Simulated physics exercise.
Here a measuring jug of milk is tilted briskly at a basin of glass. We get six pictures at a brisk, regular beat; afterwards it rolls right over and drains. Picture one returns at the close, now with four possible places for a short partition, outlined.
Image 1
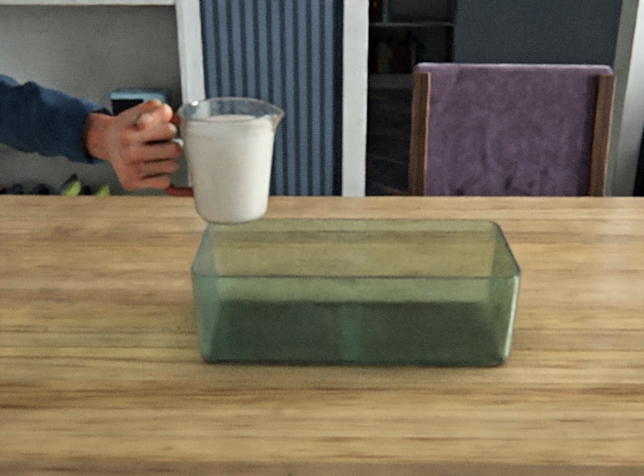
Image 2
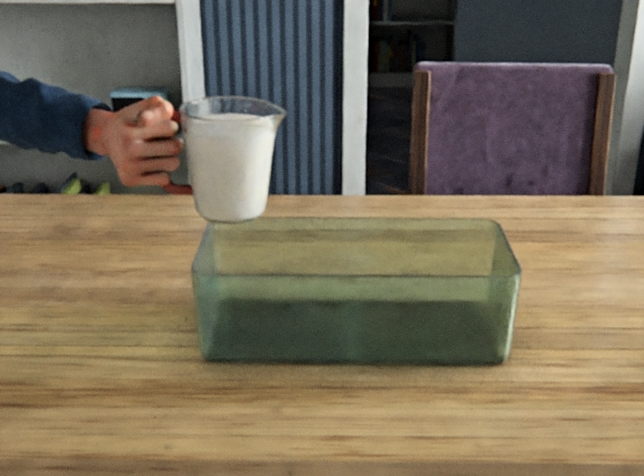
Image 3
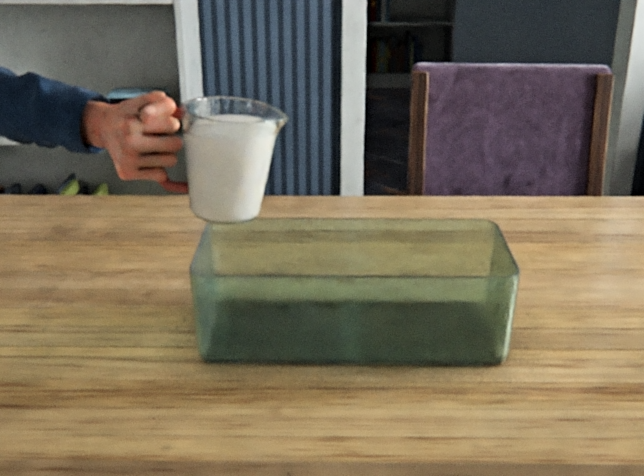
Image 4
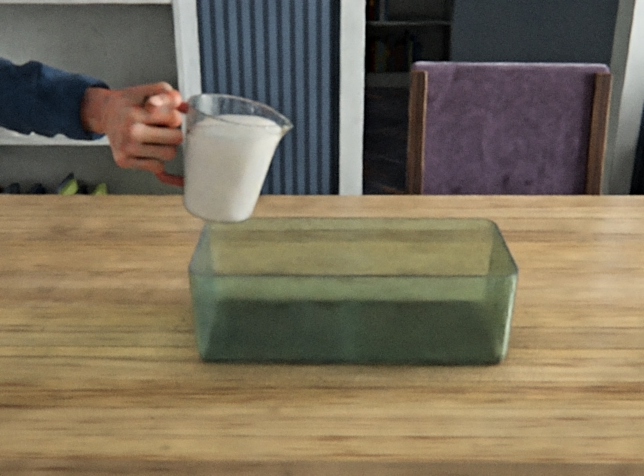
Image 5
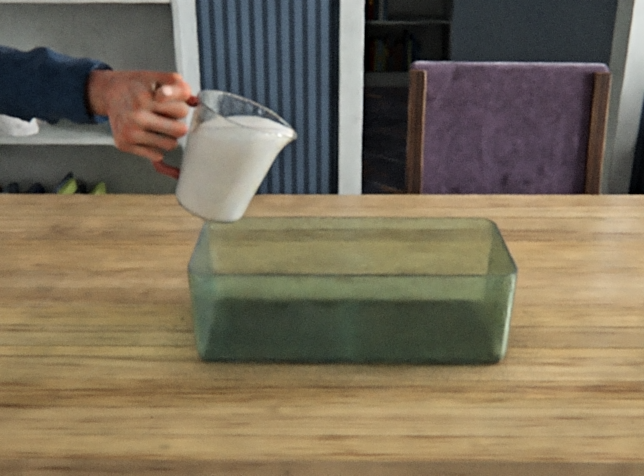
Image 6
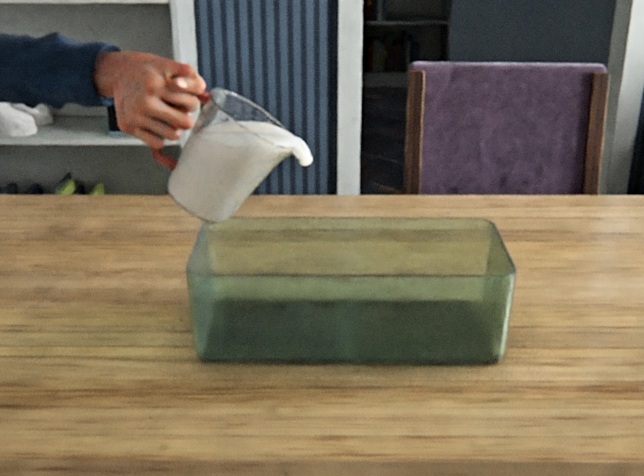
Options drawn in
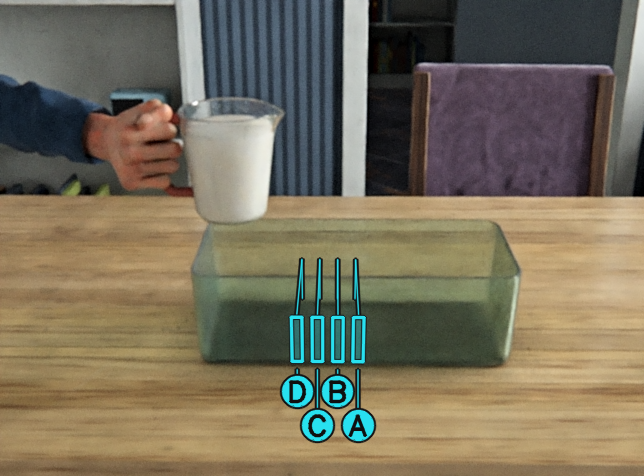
A glass measuring jug of milk, held by a hand above a clear basin on a wooden table, stayed upright briefly, then tilted to the right until milk began slipping over its lip.
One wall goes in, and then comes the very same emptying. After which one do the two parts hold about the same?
It is B.
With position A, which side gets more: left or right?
The left side.
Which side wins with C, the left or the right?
The right one.
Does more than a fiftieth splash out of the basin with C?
No.
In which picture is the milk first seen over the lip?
Picture 6.
On the marked copy, A at (358, 369); B at (337, 369); C at (317, 369); D at (297, 369).
If A is chosen, about 80 % ends left of the wall and 19 % right of it.
If B is chosen, about 48 % ends left of the wall and 52 % right of it.
If C is chosen, about 22 % ends left of the wall and 78 % right of it.
If D is chosen, about 8 % ends left of the wall and 92 % right of it.
